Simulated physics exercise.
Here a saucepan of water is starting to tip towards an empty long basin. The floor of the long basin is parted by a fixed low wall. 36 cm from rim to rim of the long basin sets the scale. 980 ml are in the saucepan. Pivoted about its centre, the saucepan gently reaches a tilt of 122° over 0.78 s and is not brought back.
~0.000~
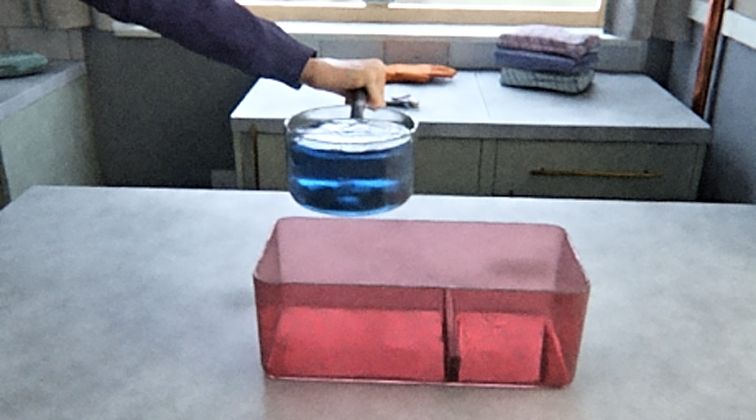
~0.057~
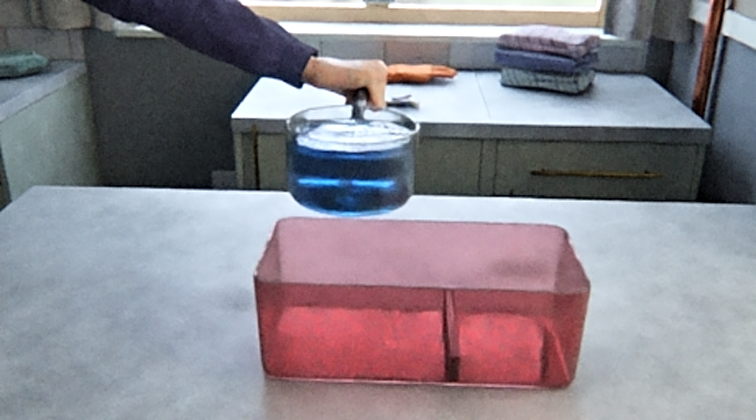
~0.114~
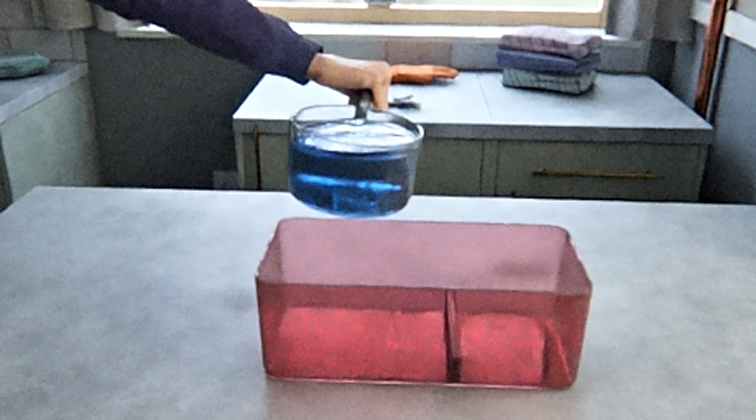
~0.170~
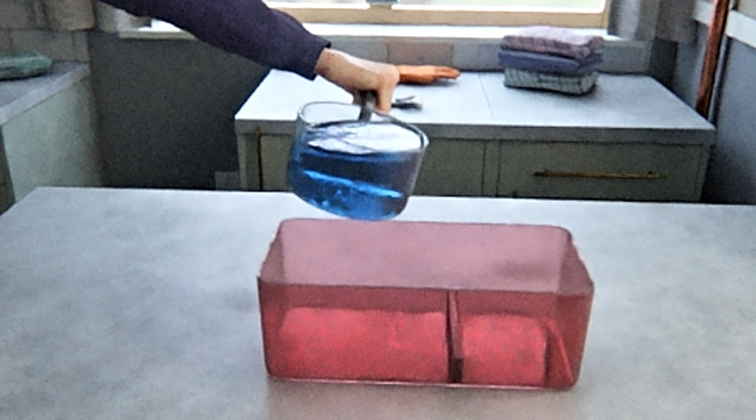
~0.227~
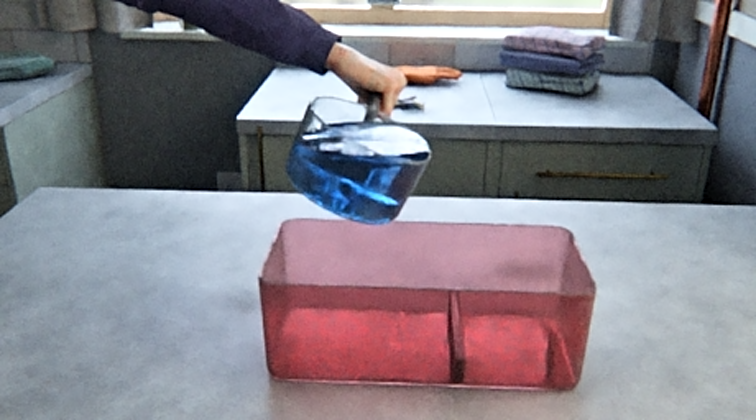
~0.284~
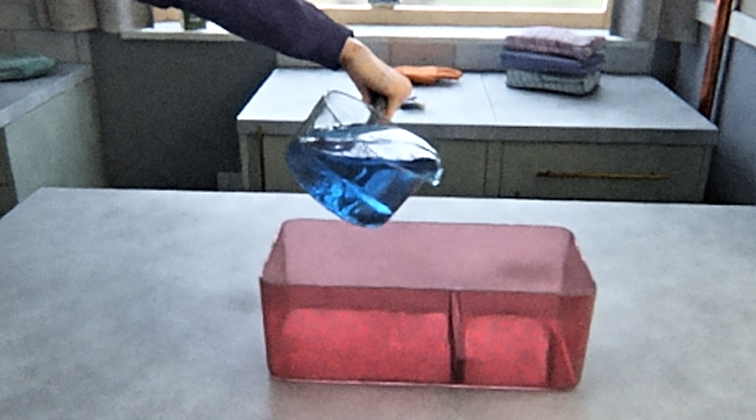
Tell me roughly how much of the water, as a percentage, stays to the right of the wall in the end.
Around 52 per cent stays on the right.
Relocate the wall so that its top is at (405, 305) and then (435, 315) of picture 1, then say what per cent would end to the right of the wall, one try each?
In order, 85 and 65 per cent.
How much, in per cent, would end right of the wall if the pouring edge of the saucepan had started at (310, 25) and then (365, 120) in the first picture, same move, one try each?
Near 20 in a hundred on the first go and near 15 in a hundred on the second.
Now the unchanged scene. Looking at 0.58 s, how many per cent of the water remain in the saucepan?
I reckon about 22 in a hundred is still held.
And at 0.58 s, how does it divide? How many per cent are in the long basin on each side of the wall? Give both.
14 left and 38 right, roughly.
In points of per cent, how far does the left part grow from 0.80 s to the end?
I'd put it near 3 percent.
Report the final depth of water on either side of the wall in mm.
Roughly 14 mm on the left side and 24 mm on the right side.
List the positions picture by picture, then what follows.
In the first frame, it leans 0°; its right rim is at (416, 126); the water meets the walls at (289, 133) and (414, 136); the long basin's rim runs from (265, 248) to (577, 257); the wall's top is at (451, 319).
In the second frame, it leans 2°; its right rim is at (418, 128); the water meets the walls at (290, 132) and (415, 136).
In the third frame, it leans 6°; its right rim is at (422, 134); the water meets the walls at (294, 132) and (419, 139).
In the fourth frame, it leans 14°; its right rim is at (426, 144); the water meets the walls at (298, 133) and (424, 141).
In the fifth frame, it leans 24°; its right rim is at (429, 156); the water meets the walls at (299, 137) and (431, 147); 1 per cent is over the edge.
In the sixth frame, it leans 36°; its right rim is at (429, 171); the water meets the walls at (295, 137) and (429, 160); 5 per cent is over the edge.
Then, 0.58 s in, the tilt is 104° and 22 per cent is still to pour, 14 is left of the wall and 38 right of it.
Then, 0.80 s in, the tilt is 122° and 2 per cent is still to pour, 43 is left of the wall and 53 right of it.
Then, 1.03 s in, the tilt is 122° and 0 per cent is still to pour, 46 is left of the wall and 53 right of it.
Then, 1.28 s in, the tilt is 122° and 0 per cent is still to pour, 46 is left of the wall and 52 right of it.
Finally, 46 per cent lies left of the wall, 52 right of it and 2 outside.
